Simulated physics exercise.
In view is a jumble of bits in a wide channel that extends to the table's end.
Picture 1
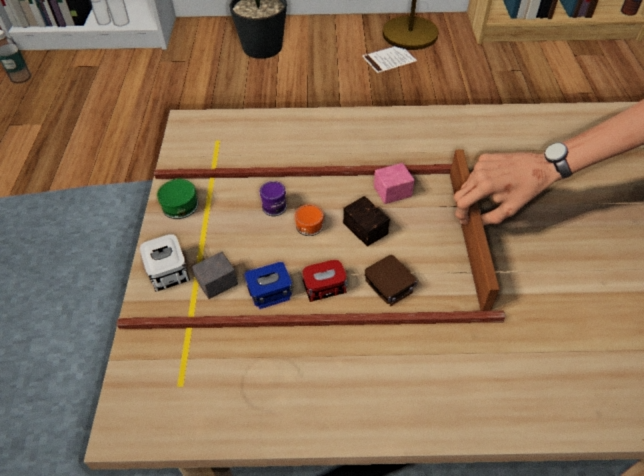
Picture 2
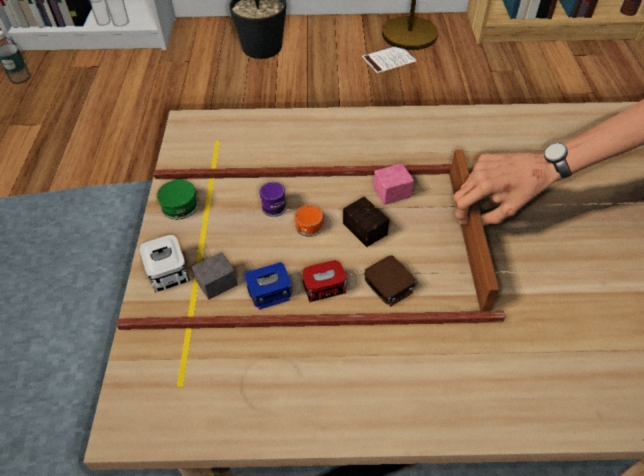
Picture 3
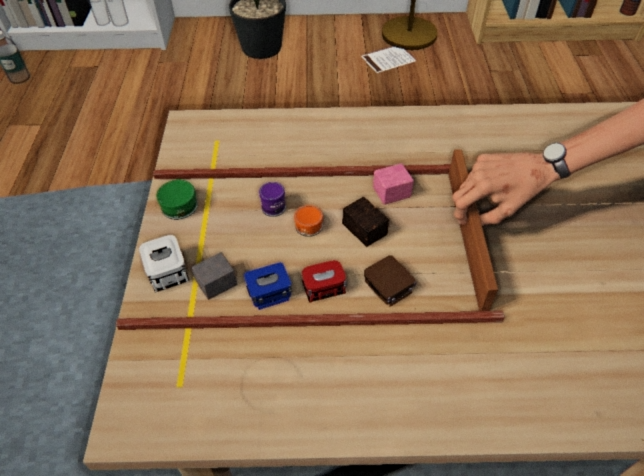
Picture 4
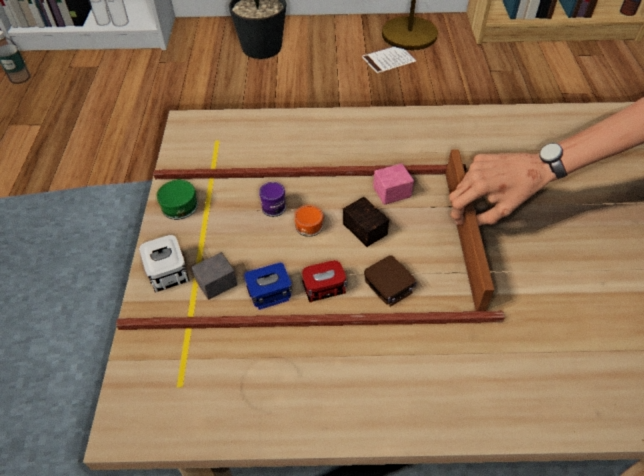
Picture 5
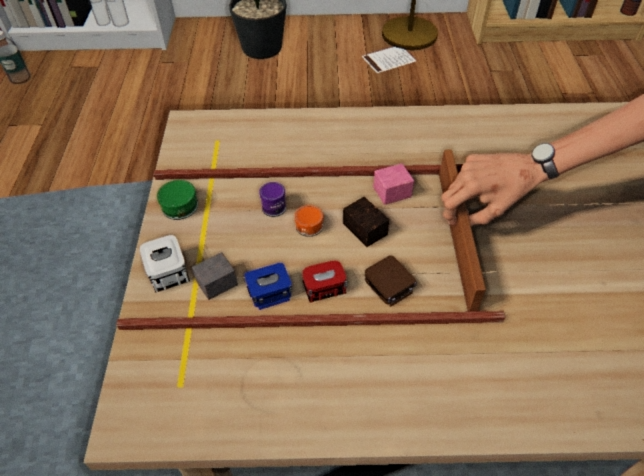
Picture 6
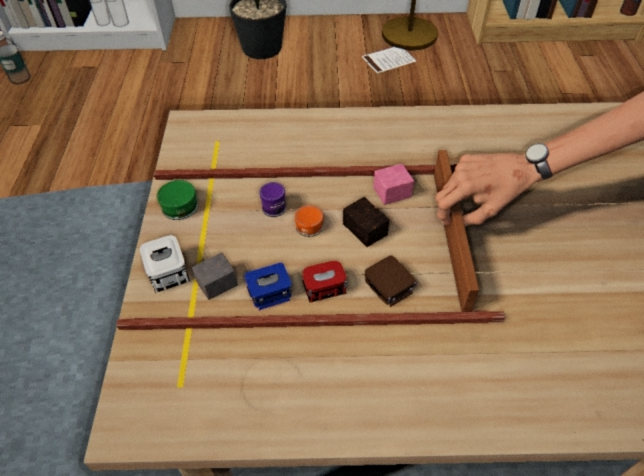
A hand wearing a watch grips an upright wooden board at the right of a wide channel on a light wood table, seen from above by a still camera. Between two reddish rails sit green, purple and orange round pots, white, blue and red cases, and grey, black, brown and pink blocks, with yellow tape crossing at left. The board stays still at first, then slides slightly left, while the objects remain in place.
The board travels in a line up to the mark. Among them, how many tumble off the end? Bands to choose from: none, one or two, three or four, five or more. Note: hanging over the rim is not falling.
Final answer: Three or four.
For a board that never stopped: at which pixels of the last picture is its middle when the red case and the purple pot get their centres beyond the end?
The red case gives roughly (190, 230), the purple pot roughly (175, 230).
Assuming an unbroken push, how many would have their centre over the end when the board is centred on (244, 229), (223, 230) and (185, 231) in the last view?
That makes 2, 3, 5.
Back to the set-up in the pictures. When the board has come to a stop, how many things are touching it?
The count in contact is 3.
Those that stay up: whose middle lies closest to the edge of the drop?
The red case.
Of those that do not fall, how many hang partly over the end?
1 is the number.
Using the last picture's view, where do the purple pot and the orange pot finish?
Approximately (167, 201) for one, approximately (162, 225) for the other.
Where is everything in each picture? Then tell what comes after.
Green pot (178, 199); white case (165, 262); grey block (215, 275); board (472, 225); tape (202, 242), in the first frame.
White case (165, 263); red case (324, 281), in the second frame.
Grey block (215, 276); blue case (268, 286), in the third frame.
Green pot (178, 200); brown case (389, 281), in the fourth frame.
White case (165, 263); board (460, 225), in the fifth frame.
Green pot (178, 200); white case (165, 263); grey block (215, 276); board (454, 225); tape (202, 243), in the sixth frame.
Soon after, none off yet; green pot at rest near (178, 200); white case at rest near (165, 263); grey block at rest near (215, 276).
After that, none off yet; green pot at rest near (178, 200); white case tilting a little near (117, 257); grey block displaced well along near (149, 267).
In the end, the number that fall off is three or four; gone, blue case, grey block, white case and green pot.
